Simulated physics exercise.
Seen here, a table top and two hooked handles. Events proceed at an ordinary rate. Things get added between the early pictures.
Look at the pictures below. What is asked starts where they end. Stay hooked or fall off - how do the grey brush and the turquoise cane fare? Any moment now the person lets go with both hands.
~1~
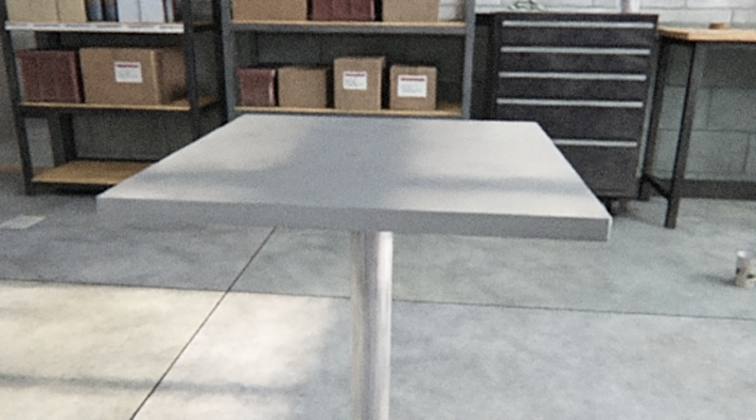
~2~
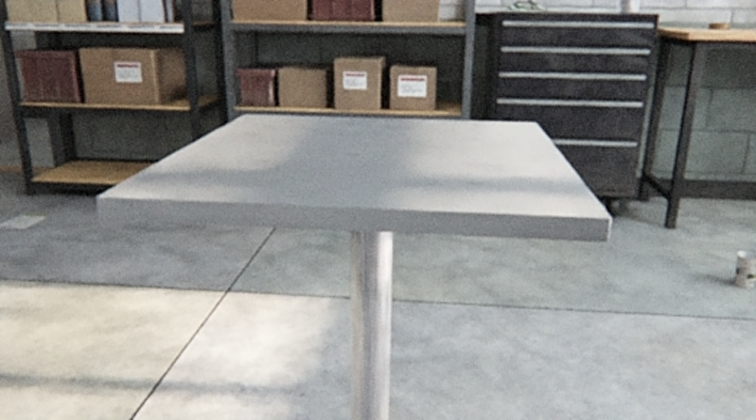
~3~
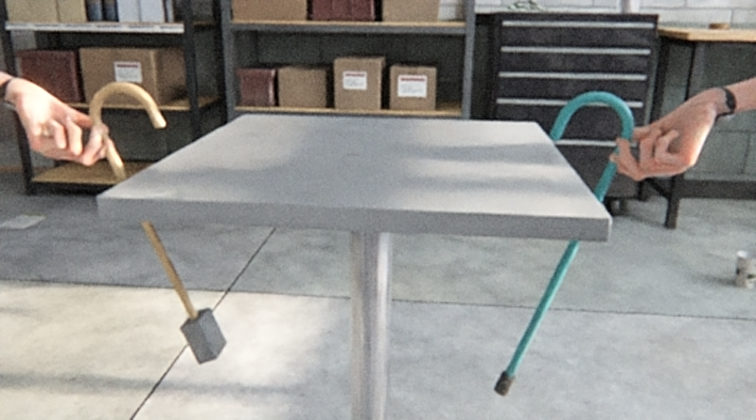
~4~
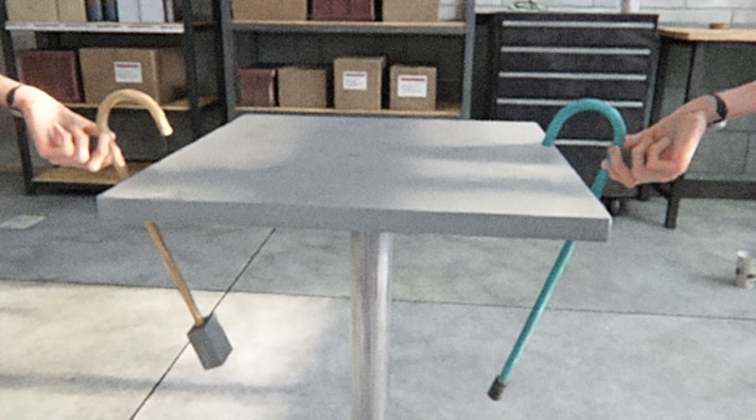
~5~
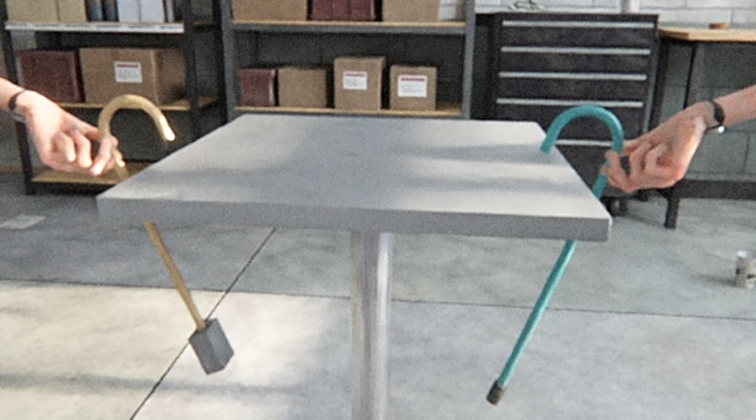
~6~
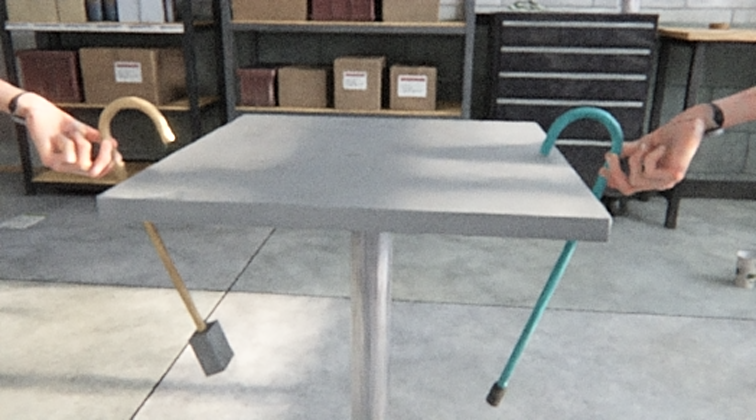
Outcome: The grey brush comes down; the turquoise cane keeps hanging.
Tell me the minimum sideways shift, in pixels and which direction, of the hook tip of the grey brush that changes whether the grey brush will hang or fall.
Somewhere near 20 pixels, heading right.
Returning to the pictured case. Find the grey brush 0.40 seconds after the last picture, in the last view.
About (173, 403).
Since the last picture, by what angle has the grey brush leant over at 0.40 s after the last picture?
10° or thereabouts.
Then, 0.40 s later than the last frame, grey brush dropping near (173, 403); turquoise cane at rest near (530, 264).
When it is over, the grey brush slips off; the turquoise cane hangs from the table, near (529, 264).
